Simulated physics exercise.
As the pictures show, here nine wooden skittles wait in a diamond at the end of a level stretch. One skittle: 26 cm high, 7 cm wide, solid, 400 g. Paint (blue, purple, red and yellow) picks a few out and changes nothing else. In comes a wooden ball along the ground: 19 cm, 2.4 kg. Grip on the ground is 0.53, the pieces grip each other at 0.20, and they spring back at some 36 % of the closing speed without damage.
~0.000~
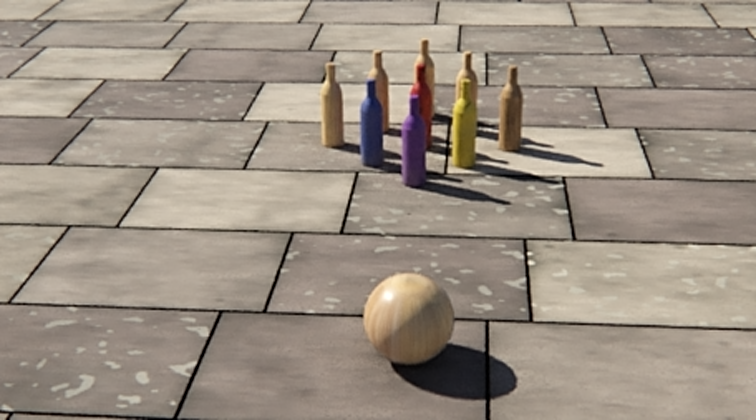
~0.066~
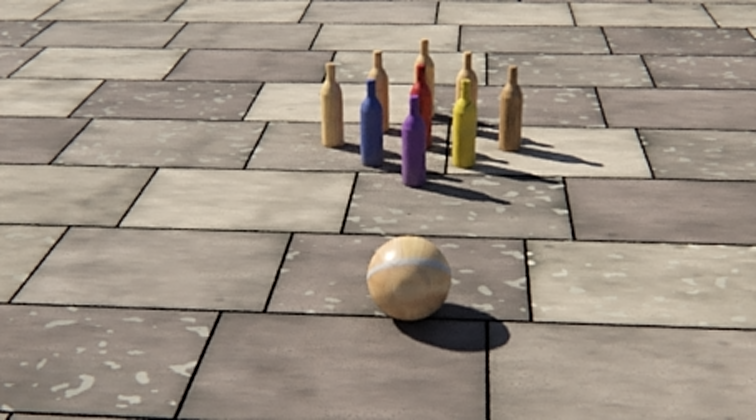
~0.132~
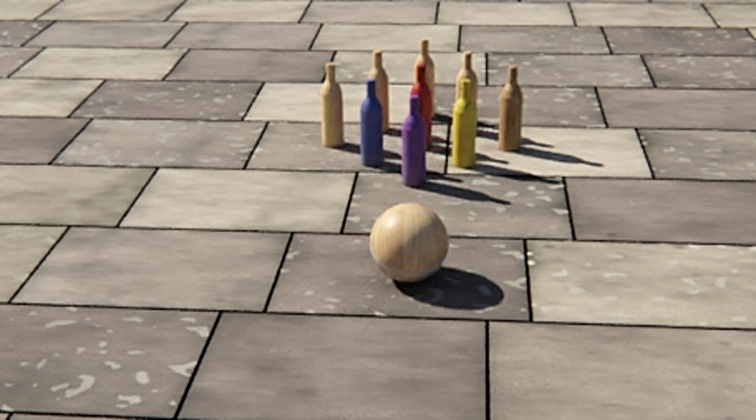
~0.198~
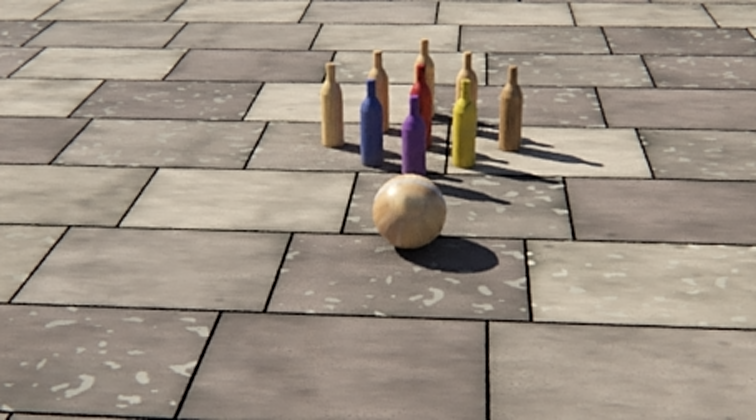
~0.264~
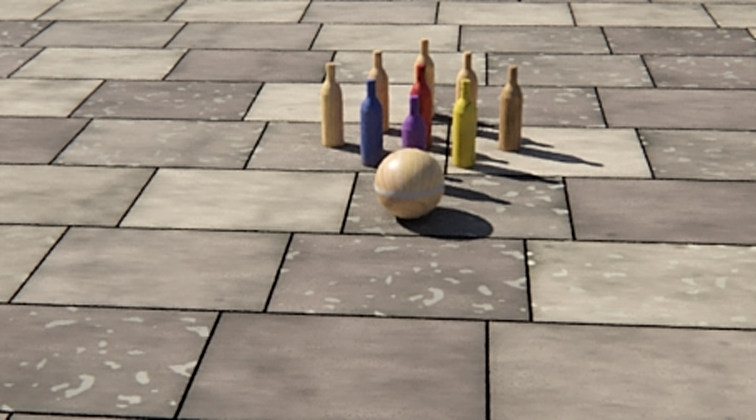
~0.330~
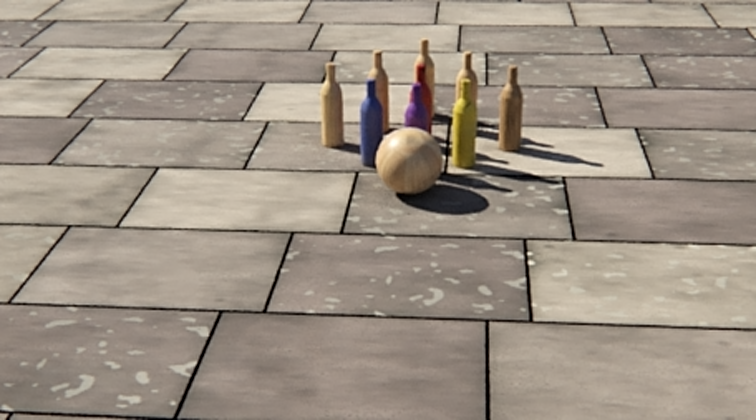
A wooden ball rolled away across the sunlit paving towards a cluster of plain and coloured bottle-shaped skittles, then reached the purple one at the front, which shifted back towards the red one.
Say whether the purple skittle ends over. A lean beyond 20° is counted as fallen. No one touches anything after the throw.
The purple skittle goes over.
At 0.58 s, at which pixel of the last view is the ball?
Around (412, 105).
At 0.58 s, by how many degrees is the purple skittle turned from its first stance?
Some 50°.
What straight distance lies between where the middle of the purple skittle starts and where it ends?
About 70 cm.
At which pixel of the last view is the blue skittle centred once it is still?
Around (307, 142).
By 0.58 s, ball still moving; 3 of the 9 skittles over; purple skittle tilted 47°; blue skittle tilted 46°.
By 0.92 s, ball still moving; 6 of the 9 skittles over; purple skittle lying flat; red skittle lying flat.
When it is over (1.4 s), ball rolling away; 6 of the 9 skittles over; purple skittle lying flat; blue skittle lying flat; red skittle lying flat. In pixels of the last frame, middles, purple skittle near (486, 97), blue skittle near (306, 142).
